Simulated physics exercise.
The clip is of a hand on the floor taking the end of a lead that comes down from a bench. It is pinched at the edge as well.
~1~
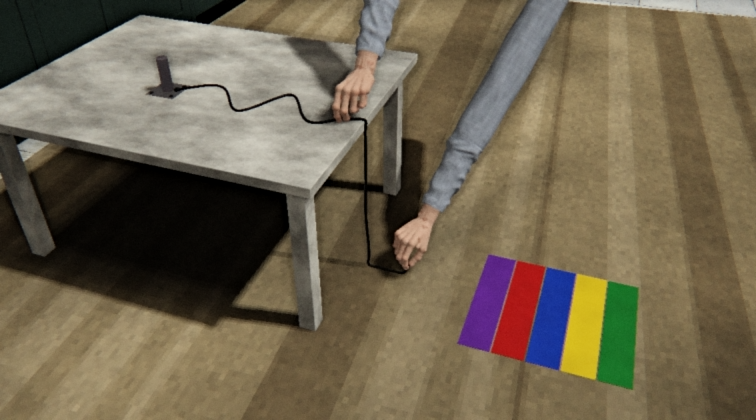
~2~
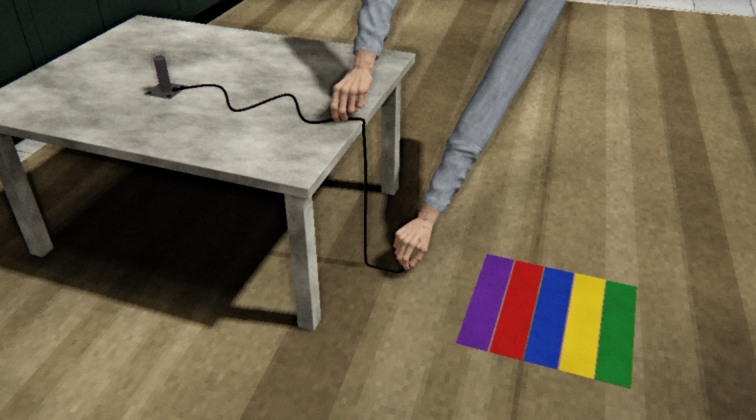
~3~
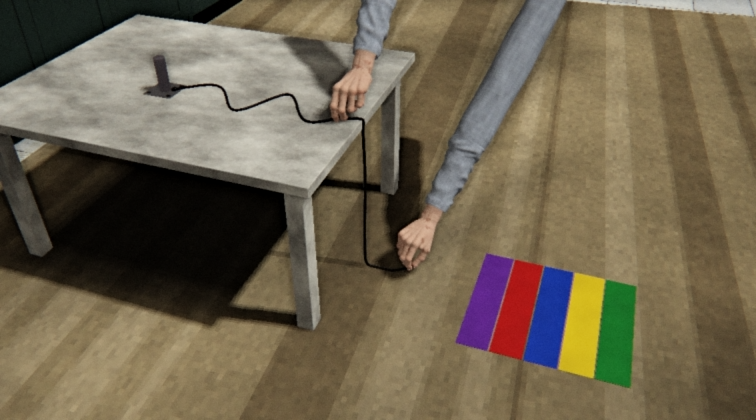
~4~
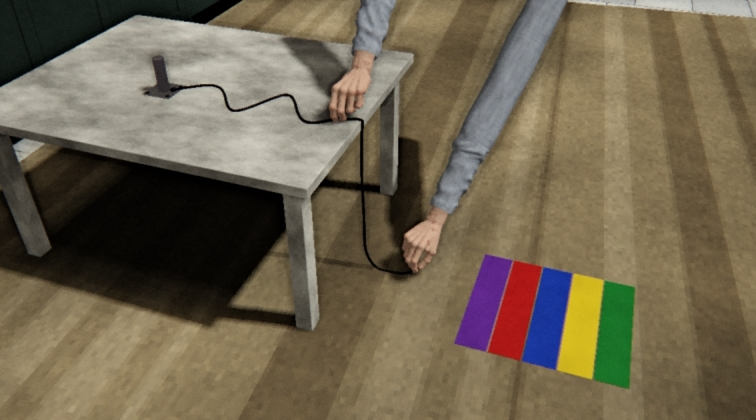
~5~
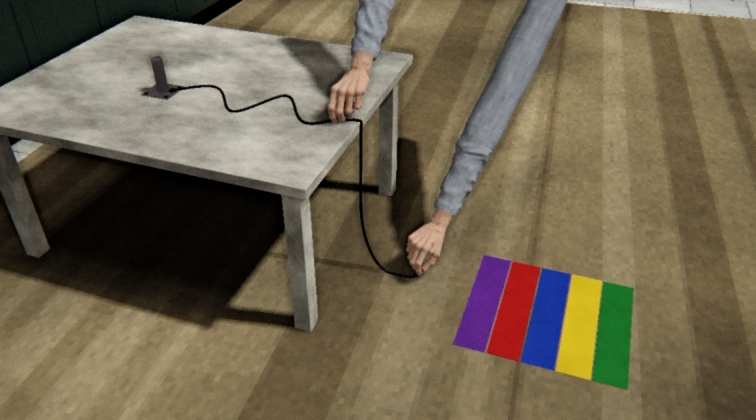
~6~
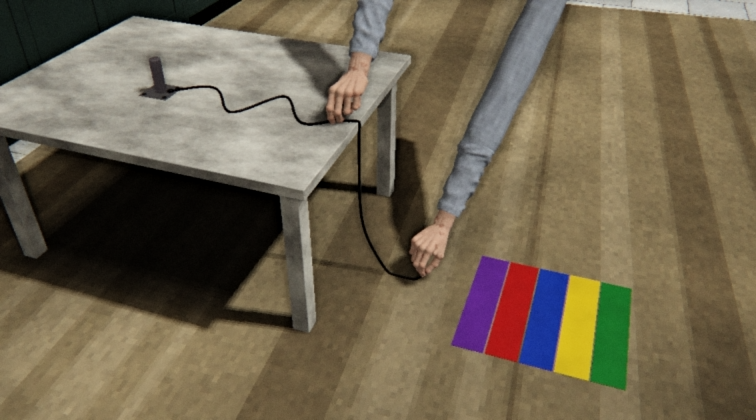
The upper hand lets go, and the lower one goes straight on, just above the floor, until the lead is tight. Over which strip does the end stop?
It halts on the green strip.
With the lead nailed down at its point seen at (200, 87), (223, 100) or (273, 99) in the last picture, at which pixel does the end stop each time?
Try by try, around (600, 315), (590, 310) and (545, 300).
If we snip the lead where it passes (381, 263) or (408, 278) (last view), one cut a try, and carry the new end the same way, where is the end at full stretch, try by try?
About (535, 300) and (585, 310).
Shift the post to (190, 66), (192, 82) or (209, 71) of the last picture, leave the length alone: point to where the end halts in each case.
The places are (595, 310), (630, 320) and (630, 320).
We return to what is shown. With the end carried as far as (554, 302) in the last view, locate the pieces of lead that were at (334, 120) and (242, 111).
They go to (375, 177) and to (275, 110).
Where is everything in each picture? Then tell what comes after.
End (408, 266); purple (479, 330); red (512, 338); blue (546, 347); yellow (581, 356); green (617, 365), in the first picture.
End (409, 266); lead through (212, 85) (246, 109) (298, 108) (357, 120) (366, 188) (365, 250), in the second picture.
End (412, 266), in the third picture.
End (417, 268); lead through (210, 86) (245, 109) (296, 108) (356, 120) (362, 188) (366, 250), in the fourth picture.
End (422, 270), in the fifth picture.
End (425, 272); lead through (207, 87) (242, 111) (293, 109) (353, 121) (359, 190) (375, 252), in the sixth picture.
A little later, end near (554, 302); over blue.
Next, end near (590, 311); over yellow.
When it is tight, end near (612, 316); over green. Over green.
